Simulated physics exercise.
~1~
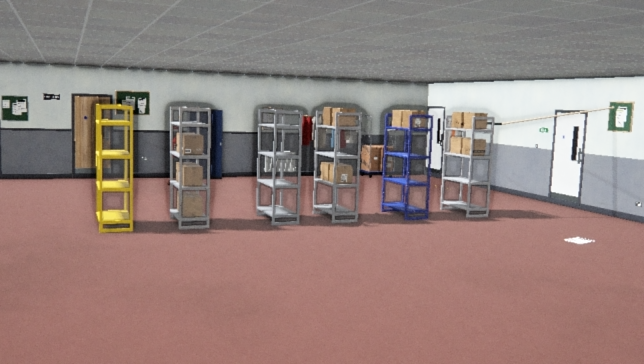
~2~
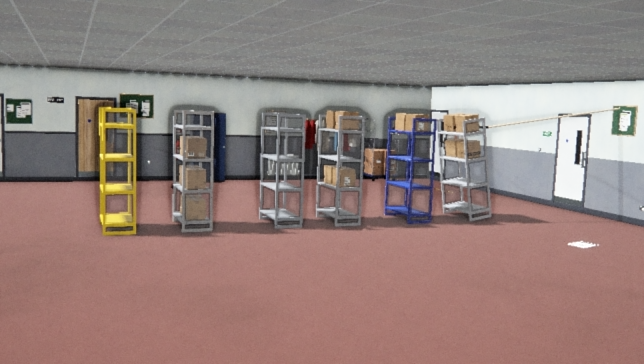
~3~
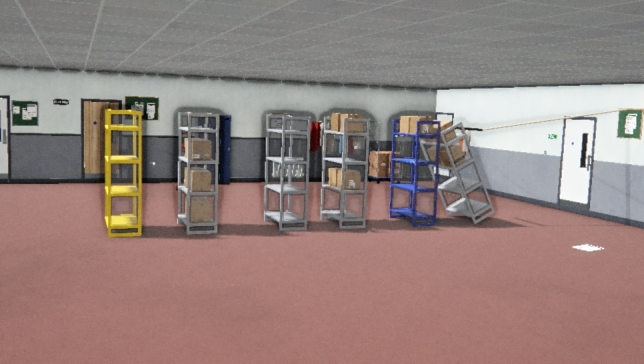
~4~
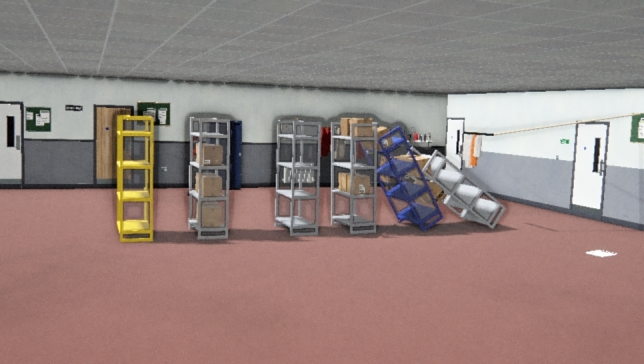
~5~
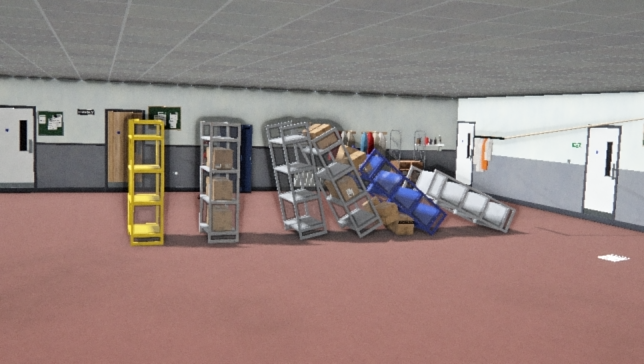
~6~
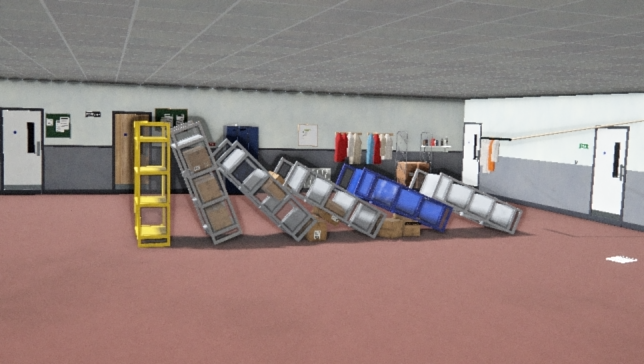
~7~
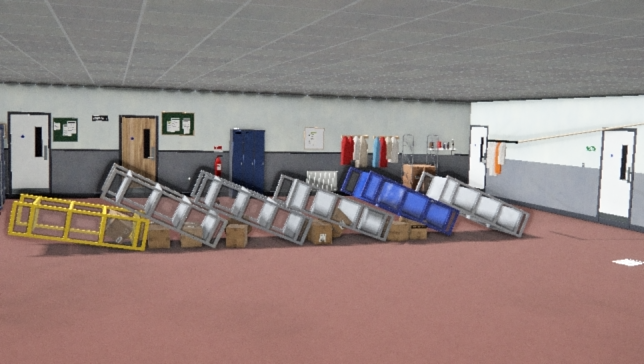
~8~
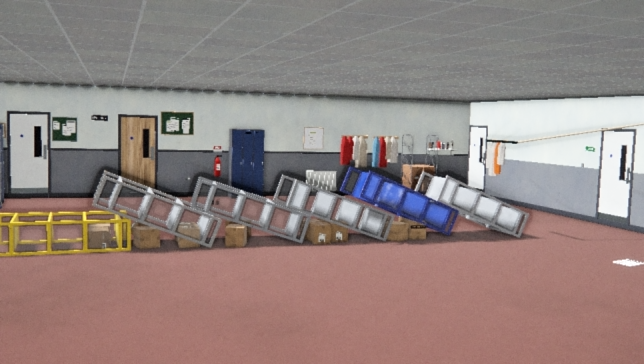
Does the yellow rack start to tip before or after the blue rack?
The yellow rack starts to tip after the blue one. It is still upright at the left end when the blue rack is already leaning well over.
